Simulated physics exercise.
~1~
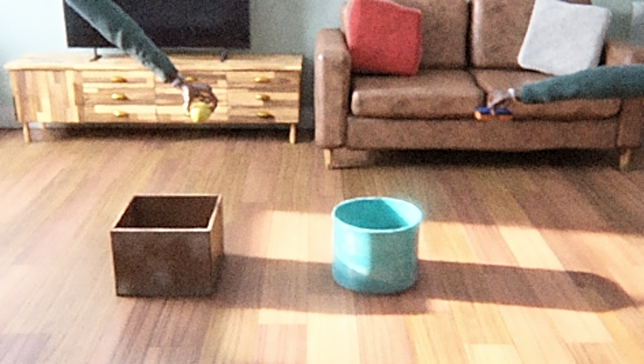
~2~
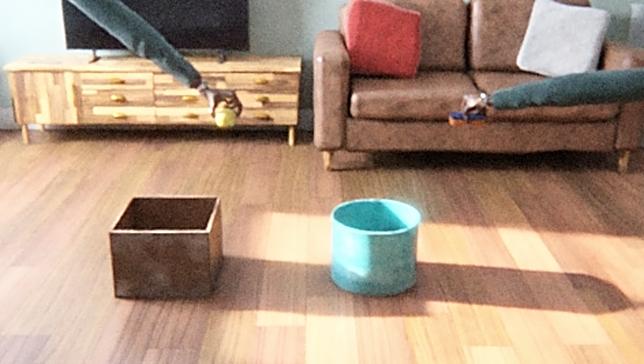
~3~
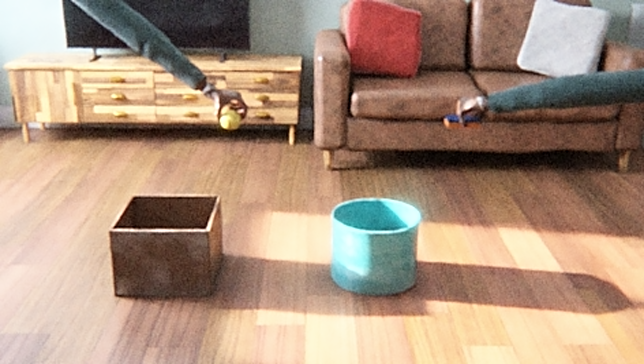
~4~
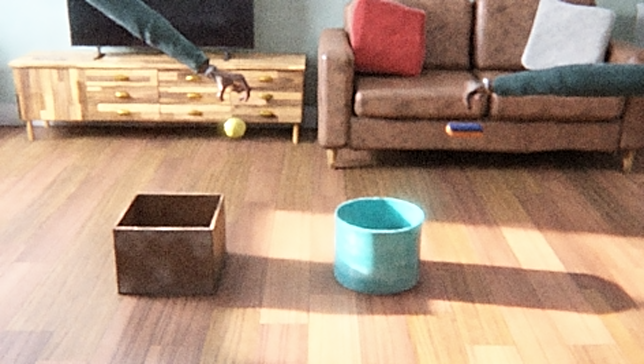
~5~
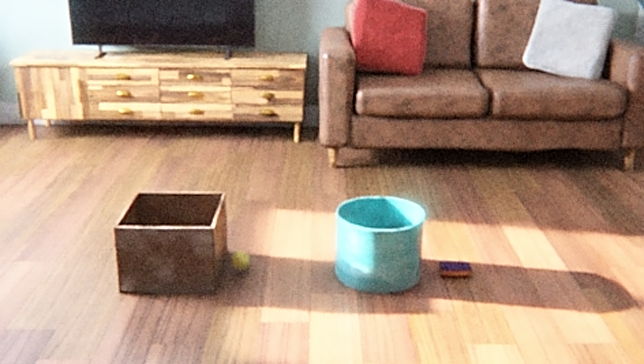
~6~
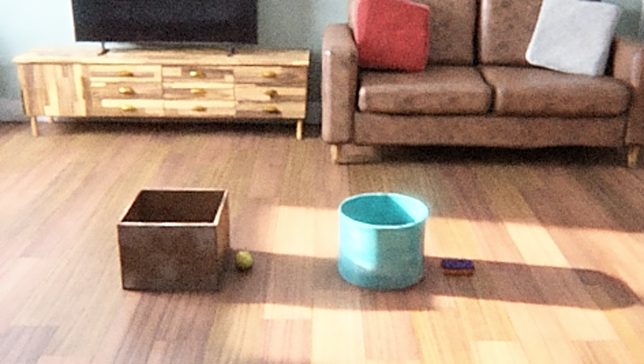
In a sunlit living room with a wood floor, a gently swaying camera looks slightly down from the front toward a wooden TV cabinet and a brown leather sofa. A dark brown square basket stands open on the left, and a turquoise round bucket stands on the right. Two arms in dark teal sleeves reach in, the left hand moving a yellow apple rightward and the right hand moving a small orange and blue sponge leftward. Both hands let go and draw back, and the things drop. The apple lands on the floor just right of the basket, and the sponge lands right of the bucket, both missing and lying still.
